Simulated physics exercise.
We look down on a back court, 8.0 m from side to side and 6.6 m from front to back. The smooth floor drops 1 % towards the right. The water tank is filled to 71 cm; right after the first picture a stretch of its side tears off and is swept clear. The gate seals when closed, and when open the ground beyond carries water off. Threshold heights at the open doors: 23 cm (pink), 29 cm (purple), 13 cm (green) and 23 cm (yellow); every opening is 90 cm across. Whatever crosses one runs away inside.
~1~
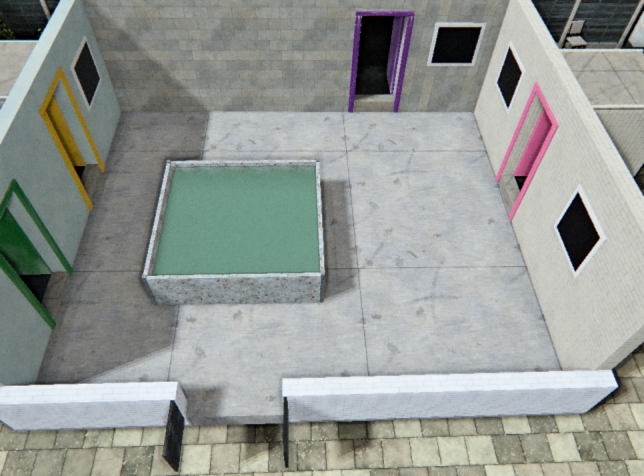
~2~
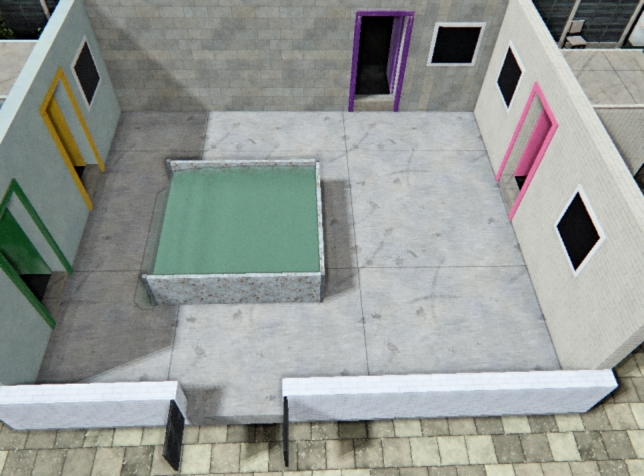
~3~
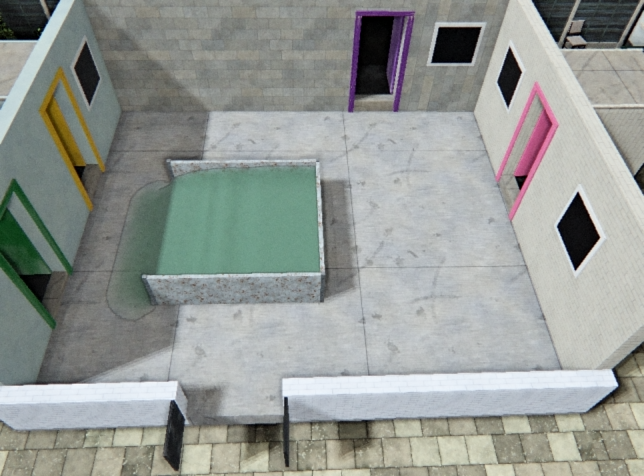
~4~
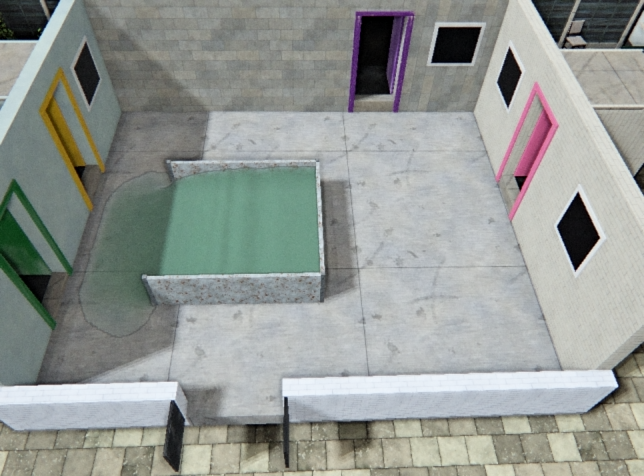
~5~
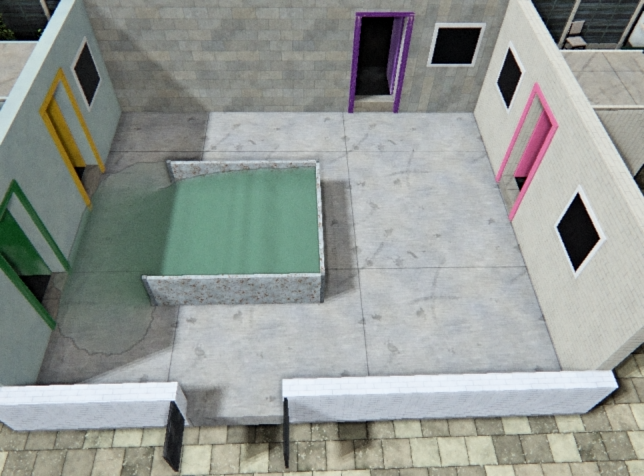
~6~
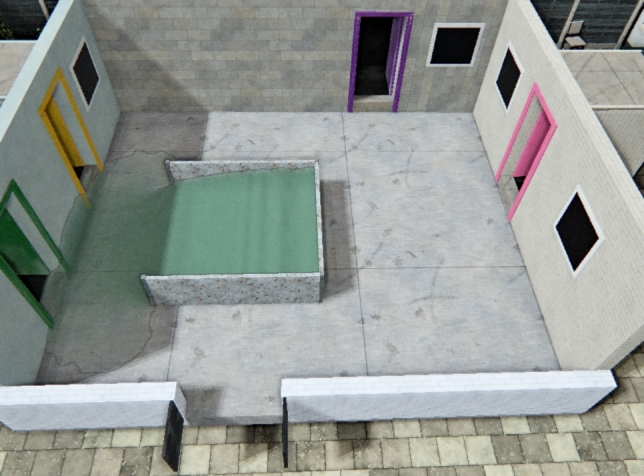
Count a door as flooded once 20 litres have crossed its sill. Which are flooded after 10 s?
Within that time: At the pink door it keeps below the limit; at the purple door it keeps below the limit; at the green door it exceeds the limit; at the yellow door it goes over the limit.
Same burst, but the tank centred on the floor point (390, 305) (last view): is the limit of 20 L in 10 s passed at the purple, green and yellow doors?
Then: Purple under, green past it, yellow not over.
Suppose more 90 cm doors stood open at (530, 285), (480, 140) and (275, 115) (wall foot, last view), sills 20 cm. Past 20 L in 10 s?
In that order: Below, under, below.
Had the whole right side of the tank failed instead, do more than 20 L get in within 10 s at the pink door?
Against that limit: Pink past it.
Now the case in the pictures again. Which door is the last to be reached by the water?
The pink one.
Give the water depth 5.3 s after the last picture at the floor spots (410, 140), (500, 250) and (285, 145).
About 4, 6 and 5 cm.
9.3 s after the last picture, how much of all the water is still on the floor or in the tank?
About 86 per cent.
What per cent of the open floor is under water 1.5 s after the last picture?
About 25 per cent.
Then, 0.7 s after the last picture water covers 15 % of the floor and is deepest (52 cm) near (90, 244); pink door not reached, purple door not reached, green door 38 cm at the sill, 91 L in, yellow door 37 cm at the sill, 25 L in.
Then, 1.5 s after the last picture water covers 25 % of the floor and is deepest (50 cm) near (32, 392); pink door not reached, purple door not reached, green door 38 cm at the sill, 228 L in, yellow door 38 cm at the sill, 77 L in.
Then, 2.8 s after the last picture water covers 45 % of the floor and is deepest (38 cm) near (28, 405); pink door not reached, purple door 2 cm at the sill, 0 L in, green door 24 cm at the sill, 364 L in, yellow door 24 cm at the sill, 121 L in.
Then, 5.3 s after the last picture water covers 95 % of the floor and is deepest (23 cm) near (509, 218); pink door 13 cm at the sill, 0 L in, purple door 4 cm at the sill, 0 L in, green door 13 cm at the sill, 405 L in, yellow door 10 cm at the sill, 123 L in.
Then, 9.3 s after the last picture water covers 100 % of the floor and is deepest (15 cm) near (475, 120); pink door 14 cm at the sill, 0 L in, purple door 3 cm at the sill, 0 L in, green door 9 cm at the sill, 407 L in, yellow door 8 cm at the sill, 123 L in.
